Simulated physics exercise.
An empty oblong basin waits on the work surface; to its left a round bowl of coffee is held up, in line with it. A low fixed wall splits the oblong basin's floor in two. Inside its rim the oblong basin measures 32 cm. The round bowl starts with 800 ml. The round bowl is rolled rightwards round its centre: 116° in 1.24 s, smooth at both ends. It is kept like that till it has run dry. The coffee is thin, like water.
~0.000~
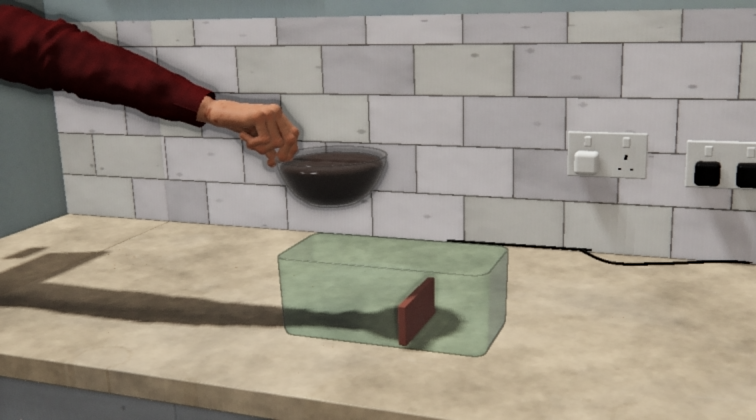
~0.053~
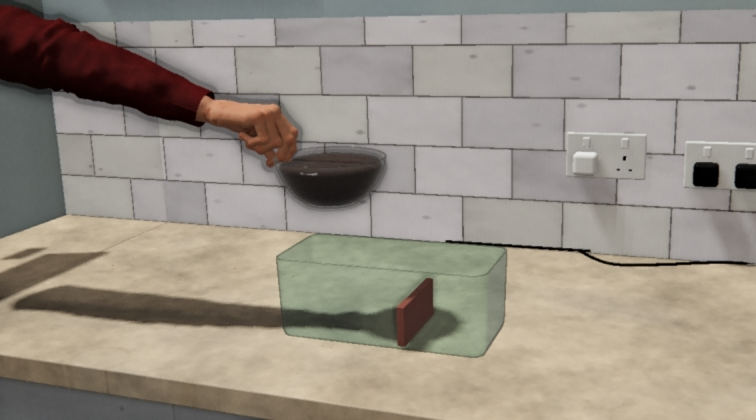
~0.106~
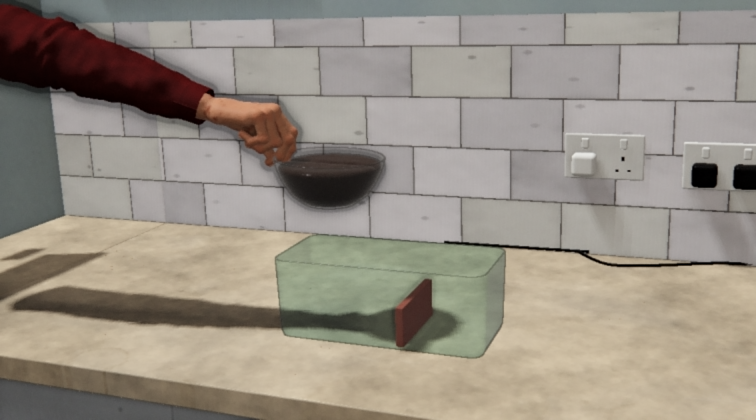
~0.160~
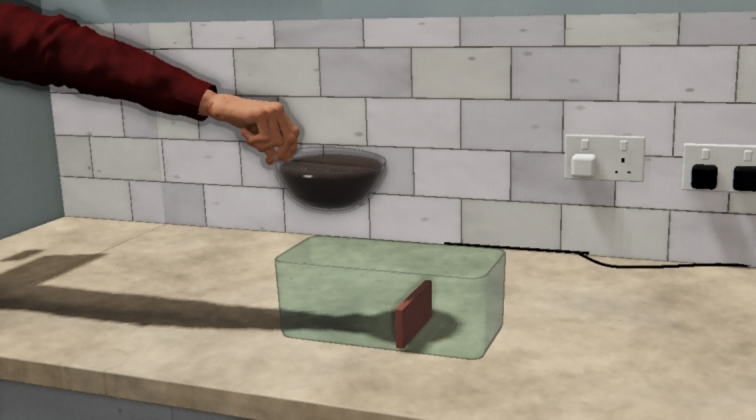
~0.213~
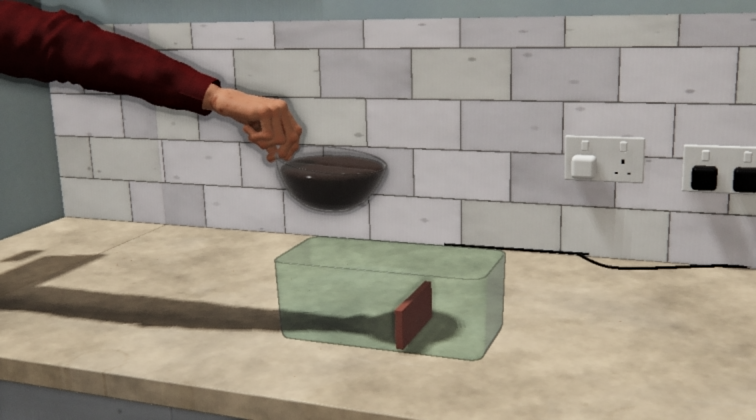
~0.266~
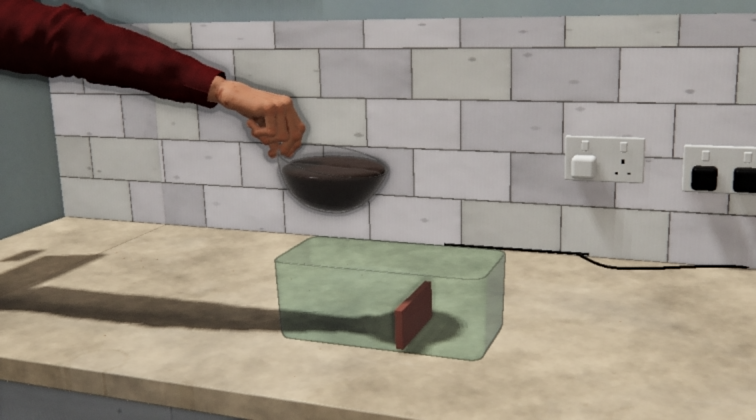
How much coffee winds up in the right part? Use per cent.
Roughly 59 per cent is past the wall.
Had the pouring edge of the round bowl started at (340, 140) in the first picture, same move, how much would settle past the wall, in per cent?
In that case some 0 per cent.
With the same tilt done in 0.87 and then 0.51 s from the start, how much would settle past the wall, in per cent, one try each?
First 45, then 25 per cent.
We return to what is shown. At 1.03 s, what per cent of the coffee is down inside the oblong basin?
About 100 per cent.
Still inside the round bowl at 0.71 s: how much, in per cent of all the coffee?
About 28 per cent.
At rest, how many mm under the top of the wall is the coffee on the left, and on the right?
Left about 48 mm, right about 30 mm.
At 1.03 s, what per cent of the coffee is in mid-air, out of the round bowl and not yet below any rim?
Some 0 per cent.
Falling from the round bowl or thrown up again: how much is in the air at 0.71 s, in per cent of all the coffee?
About 28 per cent.
Then, 0.71 s in, the tilt is 71° and 28 per cent is still to pour, 7 is left of the wall and 36 right of it.
Then, 1.03 s in, the tilt is 108° and 0 per cent is still to pour, 41 is left of the wall and 59 right of it.
Then, 1.37 s in, the tilt is 116° and 0 per cent is still to pour, 40 is left of the wall and 59 right of it.
Then, 1.74 s in, the tilt is 116° and 0 per cent is still to pour, 40 is left of the wall and 59 right of it.
Finally, 40 per cent lies left of the wall, 59 right of it and 0 outside.
